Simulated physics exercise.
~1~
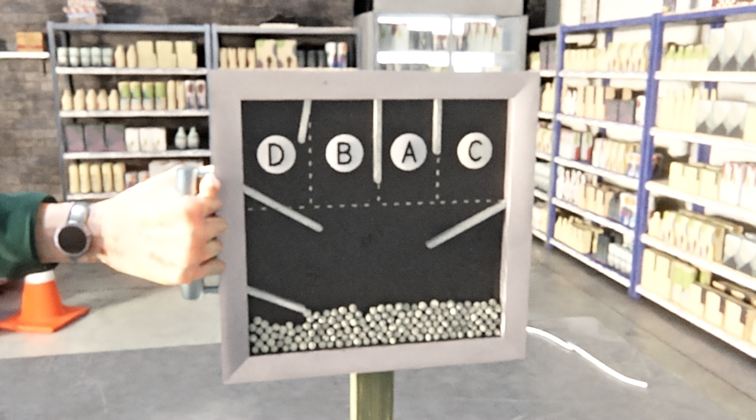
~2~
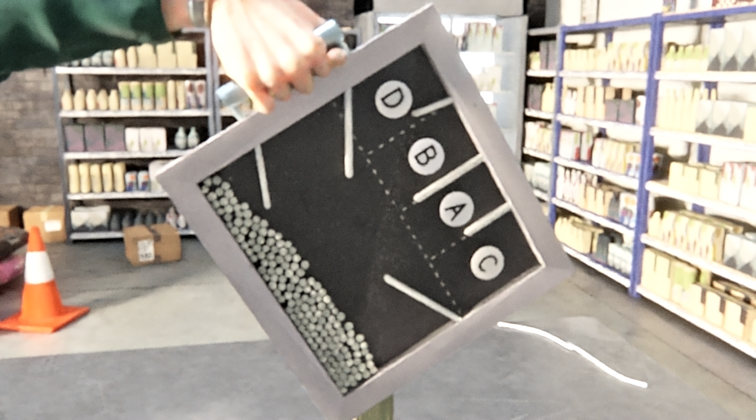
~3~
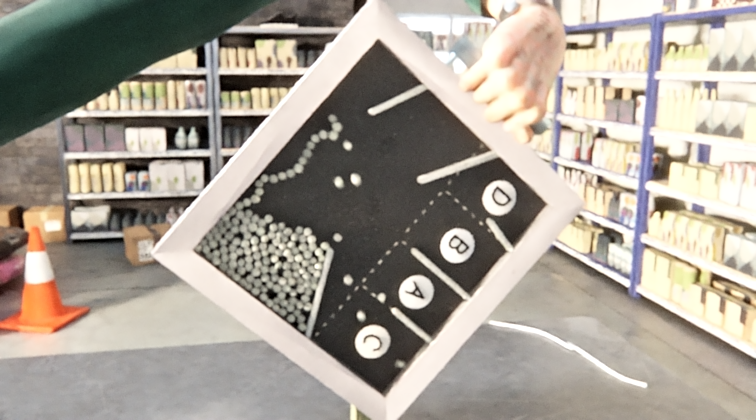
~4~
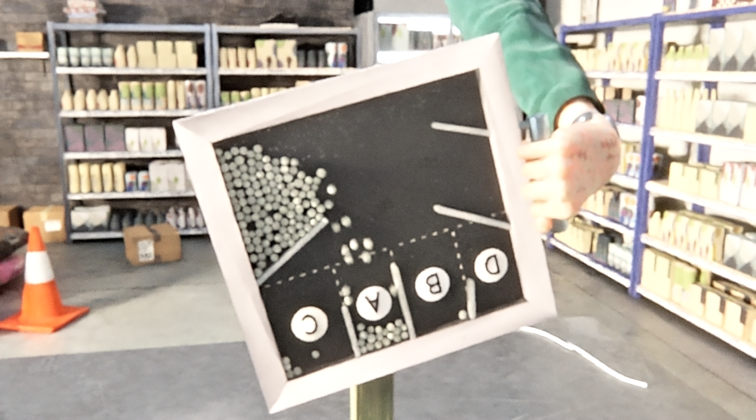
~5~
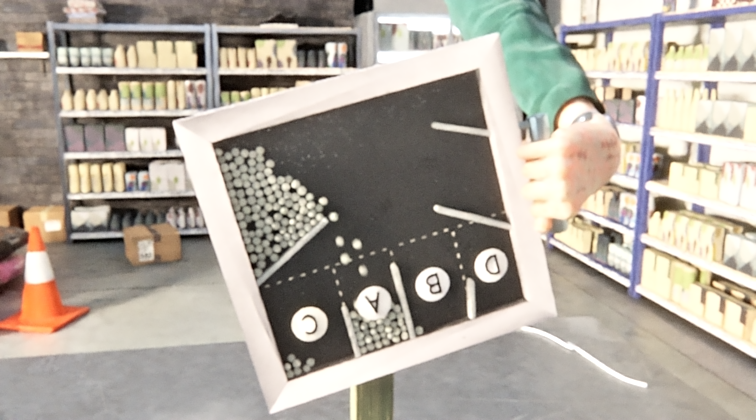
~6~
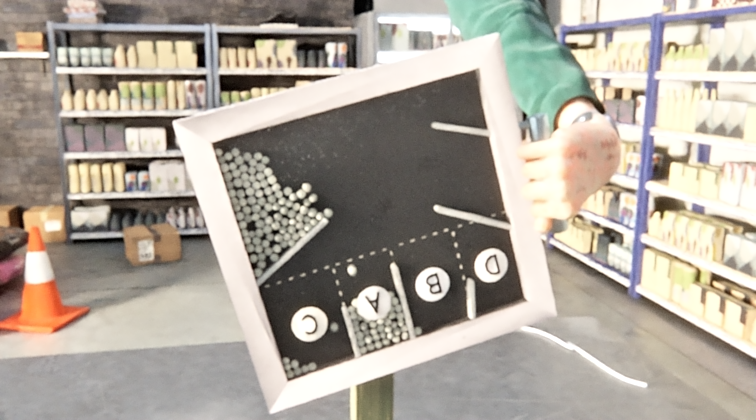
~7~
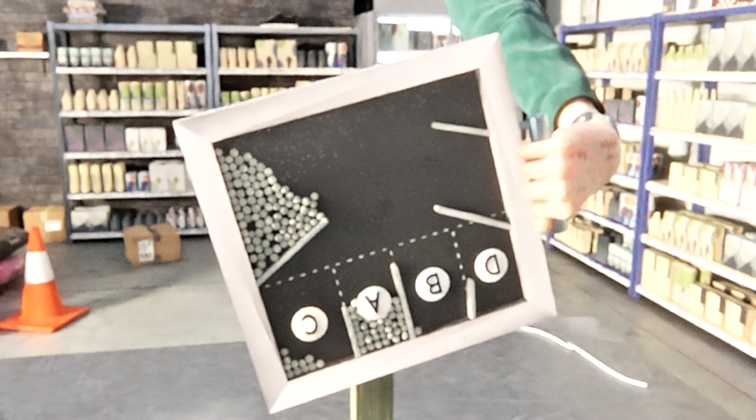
In this clip, a hand turns a framed black panel of small round pills clockwise until it is nearly upside down, and the pills slide and spill past a slanted bar, partly filling pocket A, with a few in C and most still heaped at upper left.
